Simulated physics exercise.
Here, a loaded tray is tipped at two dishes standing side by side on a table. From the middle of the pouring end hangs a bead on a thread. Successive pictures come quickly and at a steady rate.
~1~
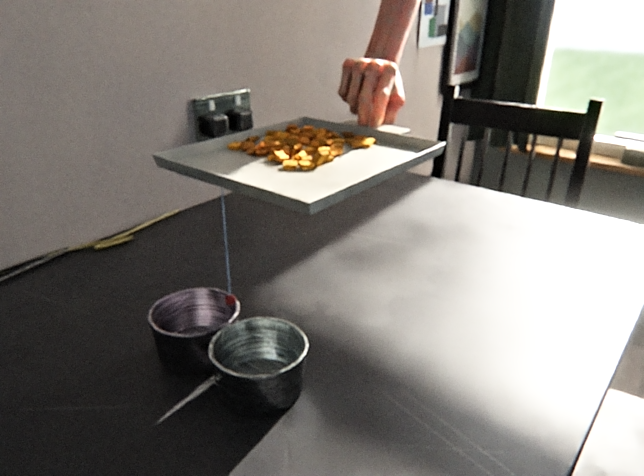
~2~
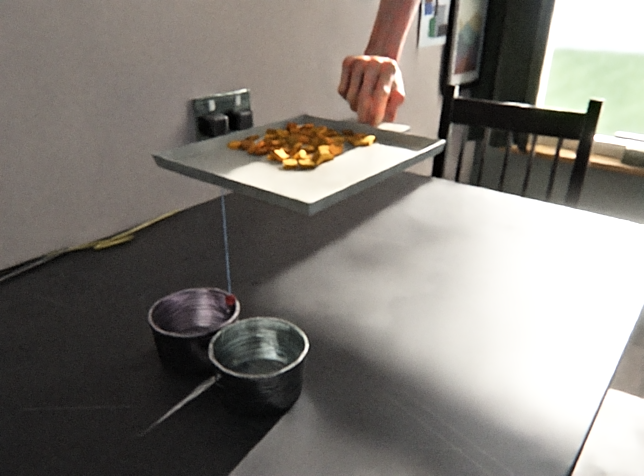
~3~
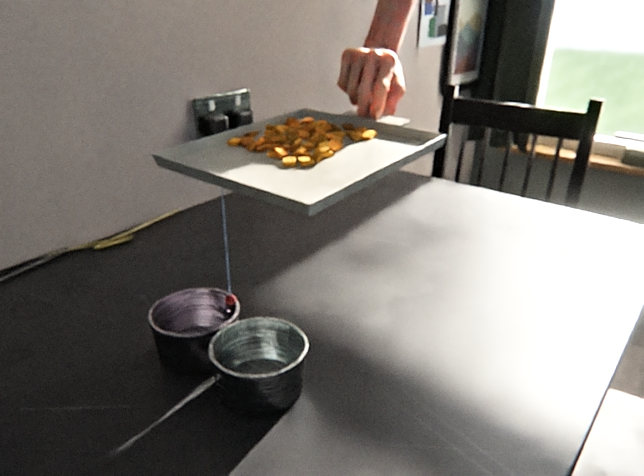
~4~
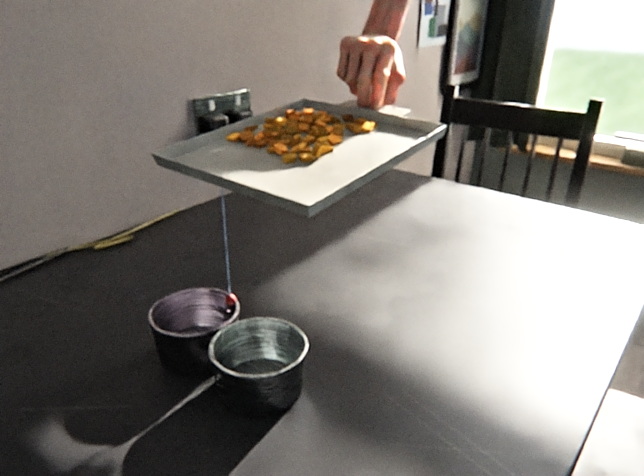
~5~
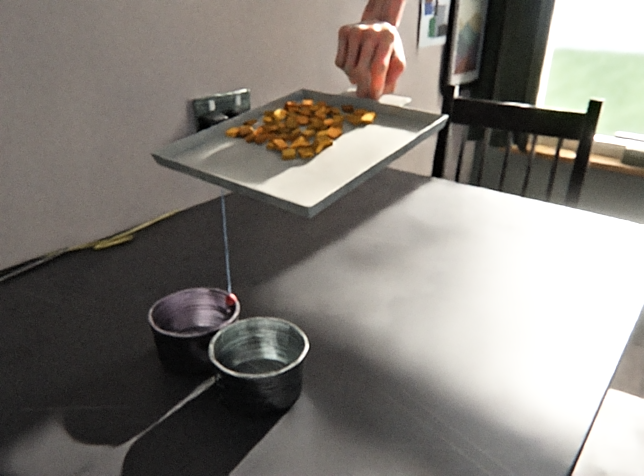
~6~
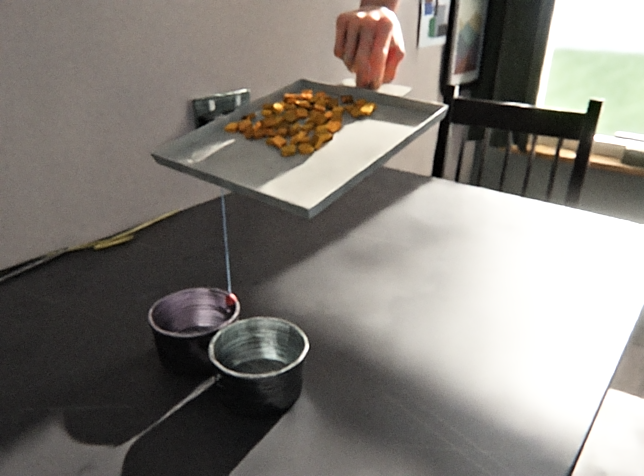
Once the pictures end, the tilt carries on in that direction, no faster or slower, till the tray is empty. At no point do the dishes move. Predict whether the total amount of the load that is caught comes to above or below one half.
The total caught comes to above one half.
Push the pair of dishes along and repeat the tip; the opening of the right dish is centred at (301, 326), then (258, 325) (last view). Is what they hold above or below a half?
First under half, then the smaller part.
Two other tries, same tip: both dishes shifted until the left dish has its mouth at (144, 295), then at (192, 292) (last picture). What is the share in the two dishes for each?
You'd get 50 in a hundred first and 20 in a hundred after that.
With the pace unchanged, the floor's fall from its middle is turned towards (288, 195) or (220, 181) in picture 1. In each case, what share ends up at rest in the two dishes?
In turn, 60 percent and then 60 percent.
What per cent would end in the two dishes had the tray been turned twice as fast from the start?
Near 50 in a hundred.
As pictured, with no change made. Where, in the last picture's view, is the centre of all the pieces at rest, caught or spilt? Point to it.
Somewhere close to (229, 376) in the last picture.
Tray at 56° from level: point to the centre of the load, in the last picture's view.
The middle of the pieces sits at roughly (232, 169).
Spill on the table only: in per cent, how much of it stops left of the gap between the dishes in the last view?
My estimate is some 80 per cent.
Shortly afterwards, tray tipped steeply; the bulk on the tray; only a few in the right dish; only a few outside both; a little in the air.
Next, tray tipped right over; near two thirds on the tray; a little in the right dish; only a few in the left dish; a little outside both; near a quarter in the air.
Some moments later, tray tipped past a quarter turn; near half in the right dish; near a quarter in the left dish; near a quarter outside both.
In the end, tray tipped past a quarter turn; near half in the right dish; near a quarter in the left dish; near a quarter outside both.
